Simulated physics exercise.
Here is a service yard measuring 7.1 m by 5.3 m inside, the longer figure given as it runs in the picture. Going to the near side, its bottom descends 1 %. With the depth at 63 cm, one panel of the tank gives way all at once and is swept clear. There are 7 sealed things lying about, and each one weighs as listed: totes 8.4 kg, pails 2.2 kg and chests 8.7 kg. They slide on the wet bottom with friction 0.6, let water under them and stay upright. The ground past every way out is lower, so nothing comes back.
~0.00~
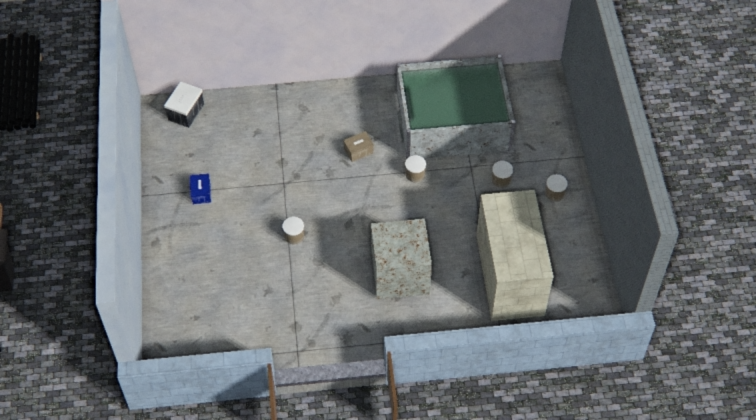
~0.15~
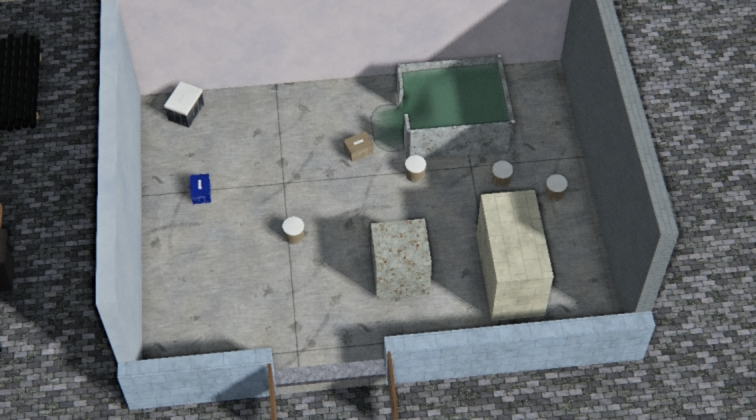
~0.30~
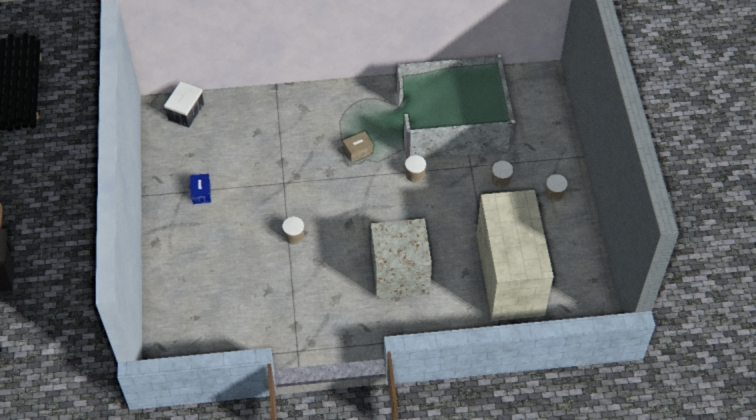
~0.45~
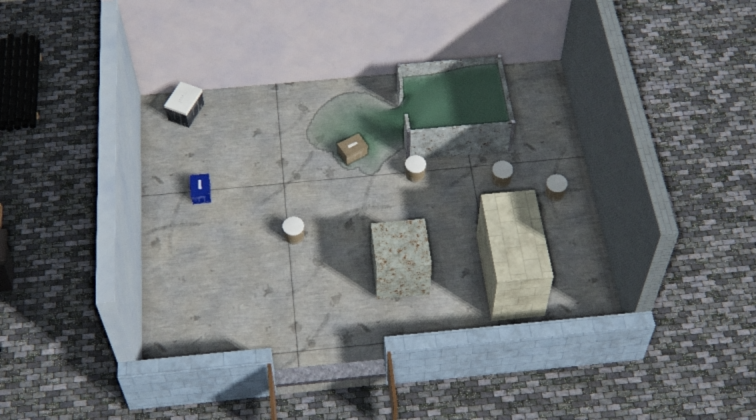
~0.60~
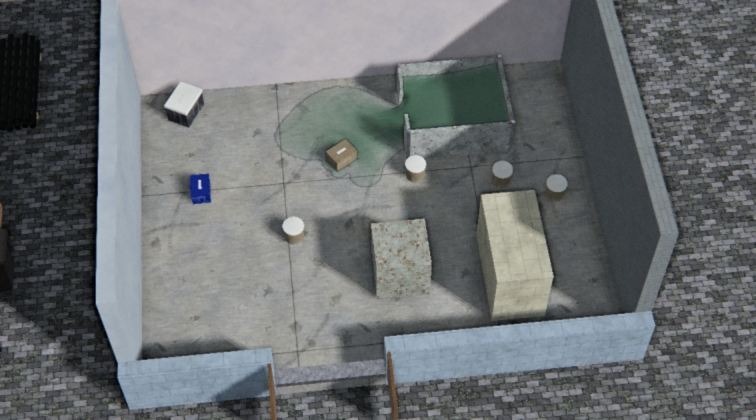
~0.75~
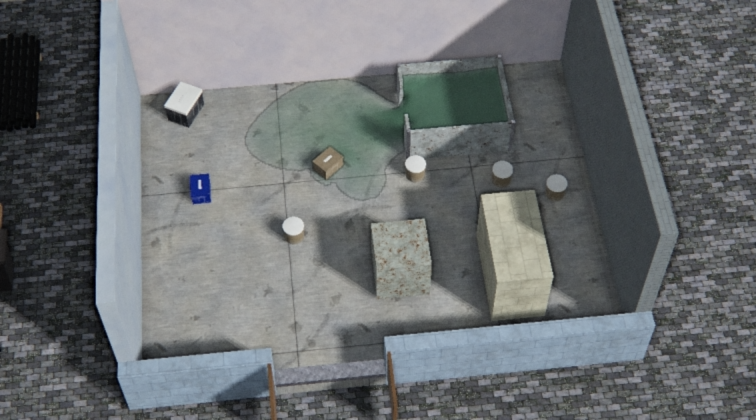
Green water spills from the left side of a walled tank at the back of a grey yard, seen from high above by a still camera, and spreads left across the floor in a widening, rounded sheet. A small brown box near the tank slides a short way left and toward the viewer, turning slightly. The blue box and white box at left, pale-topped pails, speckled block and tall cream block stay put.
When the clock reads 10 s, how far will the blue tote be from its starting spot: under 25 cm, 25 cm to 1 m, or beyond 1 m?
I'm guessing it covers a long distance.
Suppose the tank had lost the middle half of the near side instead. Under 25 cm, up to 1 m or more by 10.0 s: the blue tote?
Outcome for the blue tote: No real movement.
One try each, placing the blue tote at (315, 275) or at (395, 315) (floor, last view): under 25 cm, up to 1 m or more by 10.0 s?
Nearly still; nearly still.
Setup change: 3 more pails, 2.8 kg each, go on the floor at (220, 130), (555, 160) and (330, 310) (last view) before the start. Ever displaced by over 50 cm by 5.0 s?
So that's beyond the threshold, within the threshold and within the threshold, in that sequence.
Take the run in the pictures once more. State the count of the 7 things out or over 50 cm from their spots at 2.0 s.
I make it 3 by then.
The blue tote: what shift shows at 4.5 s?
It has shifted about 250 cm.
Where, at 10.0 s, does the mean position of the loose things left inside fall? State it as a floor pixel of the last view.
Near (421, 244).
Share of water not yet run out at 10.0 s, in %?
88 % or so.
After 2.0 s the blue tote is near (179, 190), 0.3 m from its start, aground; 0 of 7 are out; 1 afloat.
After 4.5 s the blue tote is near (167, 315), 2.3 m from its start, aground; 0 of 7 are out; 1 afloat.
After 7.0 s the blue tote is near (156, 352), 3.0 m from its start, afloat; 1 of 7 are out; 3 afloat.
After 10.0 s the blue tote is near (239, 350), 3.0 m from its start, afloat; 2 of 7 are out; 1 afloat.
